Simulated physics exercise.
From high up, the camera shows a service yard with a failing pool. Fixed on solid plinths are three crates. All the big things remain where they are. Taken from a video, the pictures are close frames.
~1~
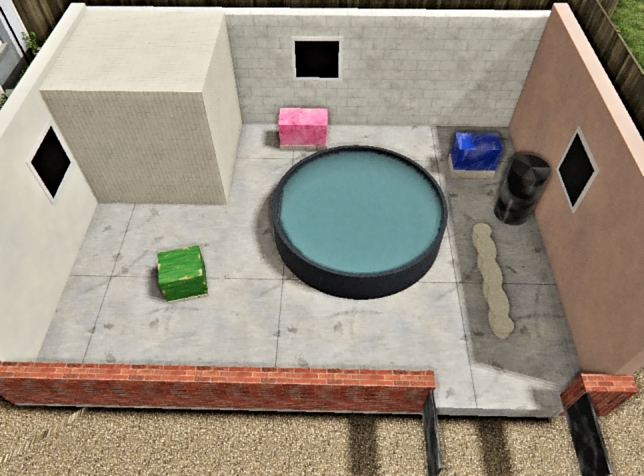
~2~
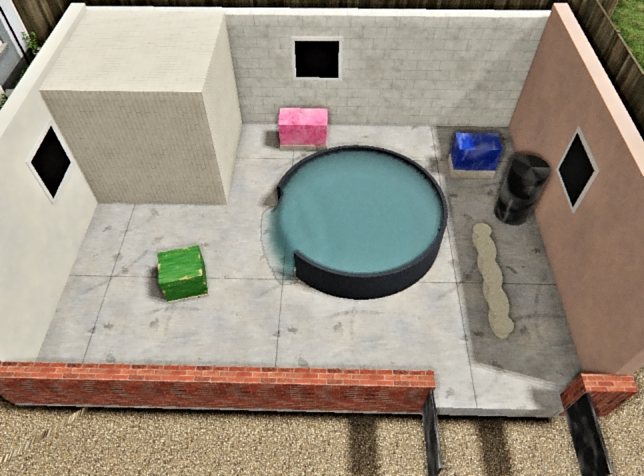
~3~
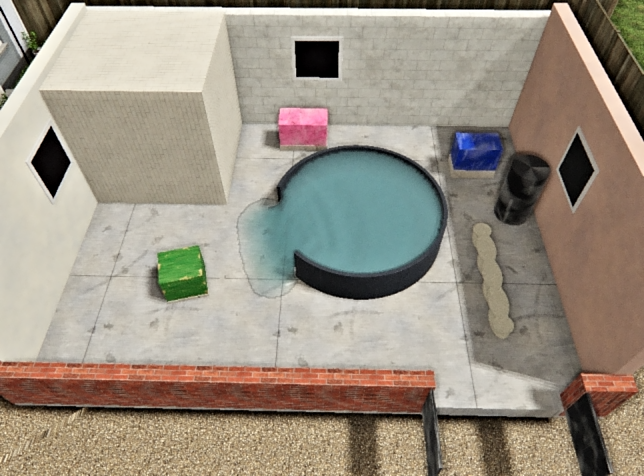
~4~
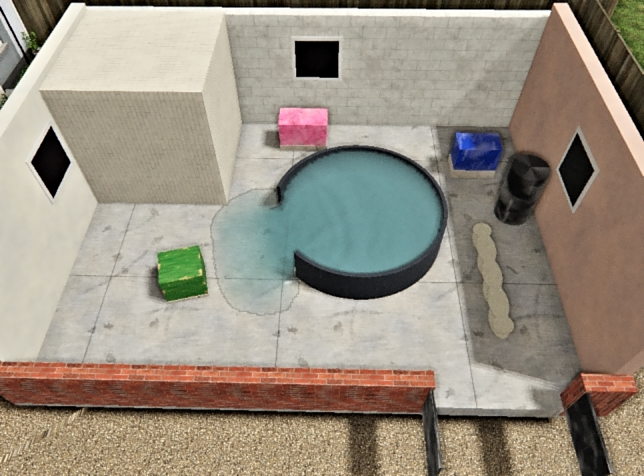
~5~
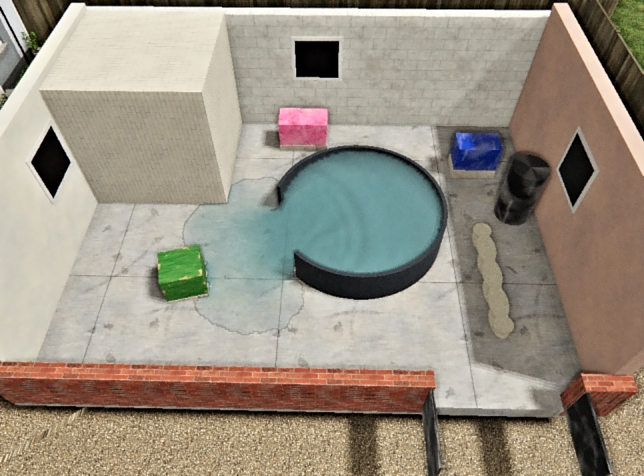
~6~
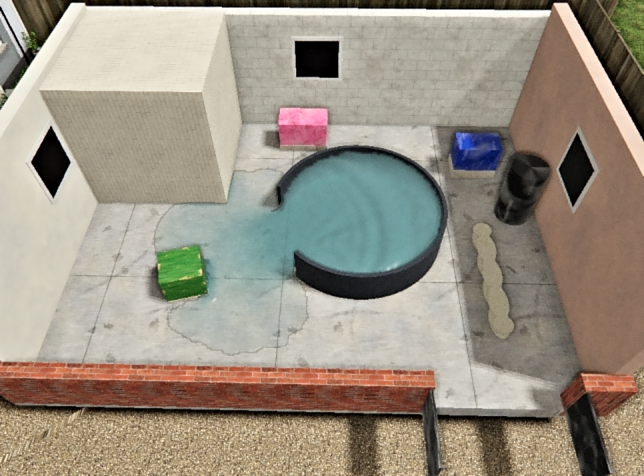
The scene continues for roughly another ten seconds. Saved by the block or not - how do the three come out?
My prediction: The green crate gets dampened by the water; the blue crate avoids any dampness from the water; the pink crate avoids any dampness from the water.
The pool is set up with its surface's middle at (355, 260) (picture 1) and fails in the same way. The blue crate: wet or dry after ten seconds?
Blue crate: Untouched.
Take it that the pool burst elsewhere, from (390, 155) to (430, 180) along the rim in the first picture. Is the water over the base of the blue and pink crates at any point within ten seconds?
My take: The blue crate gets flooded, while the pink crate gets flooded.
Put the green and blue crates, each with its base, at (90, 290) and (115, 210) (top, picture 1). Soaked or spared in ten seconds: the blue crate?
Result for blue: Overtopped.
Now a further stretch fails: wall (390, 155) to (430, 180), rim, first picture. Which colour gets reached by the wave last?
Last in line is the one in green.
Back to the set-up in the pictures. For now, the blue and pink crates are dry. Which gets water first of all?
Answer: The one in pink.
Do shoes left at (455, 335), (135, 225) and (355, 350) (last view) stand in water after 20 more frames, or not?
First spared, second inundated, third inundated.
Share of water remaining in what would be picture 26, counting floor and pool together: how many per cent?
Around 100 percent.
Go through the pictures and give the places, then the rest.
The first picture shows still water in the pool at (359, 207).
In the second picture, water pours out at (279, 236) and has run to a hidden place.
In the third picture, water pours out at (279, 238) and has run to (255, 206).
In the fourth picture, the front is at (241, 306), out from the gap at (279, 238).
In the fifth picture, water pours out at (279, 238) and has run to (211, 315).
In the sixth picture, water pours out at (279, 238) and has run to (176, 324).
A moment on, water covers 30 % of the floor; the green crate water round its plinth, the blue crate not reached, the pink crate not reached.
Next, water covers 40 % of the floor; the green crate water round its plinth, the blue crate not reached, the pink crate water round its plinth.
Then, water covers 50 % of the floor; the green crate water round its plinth, the blue crate not reached, the pink crate water round its plinth.
Later, water covers 65 % of the floor; the green crate water round its plinth, the blue crate not reached, the pink crate water round its plinth.
In the end, water covers 90 % of the floor; the green crate was topped, the blue crate stayed above the water, the pink crate stayed above the water.
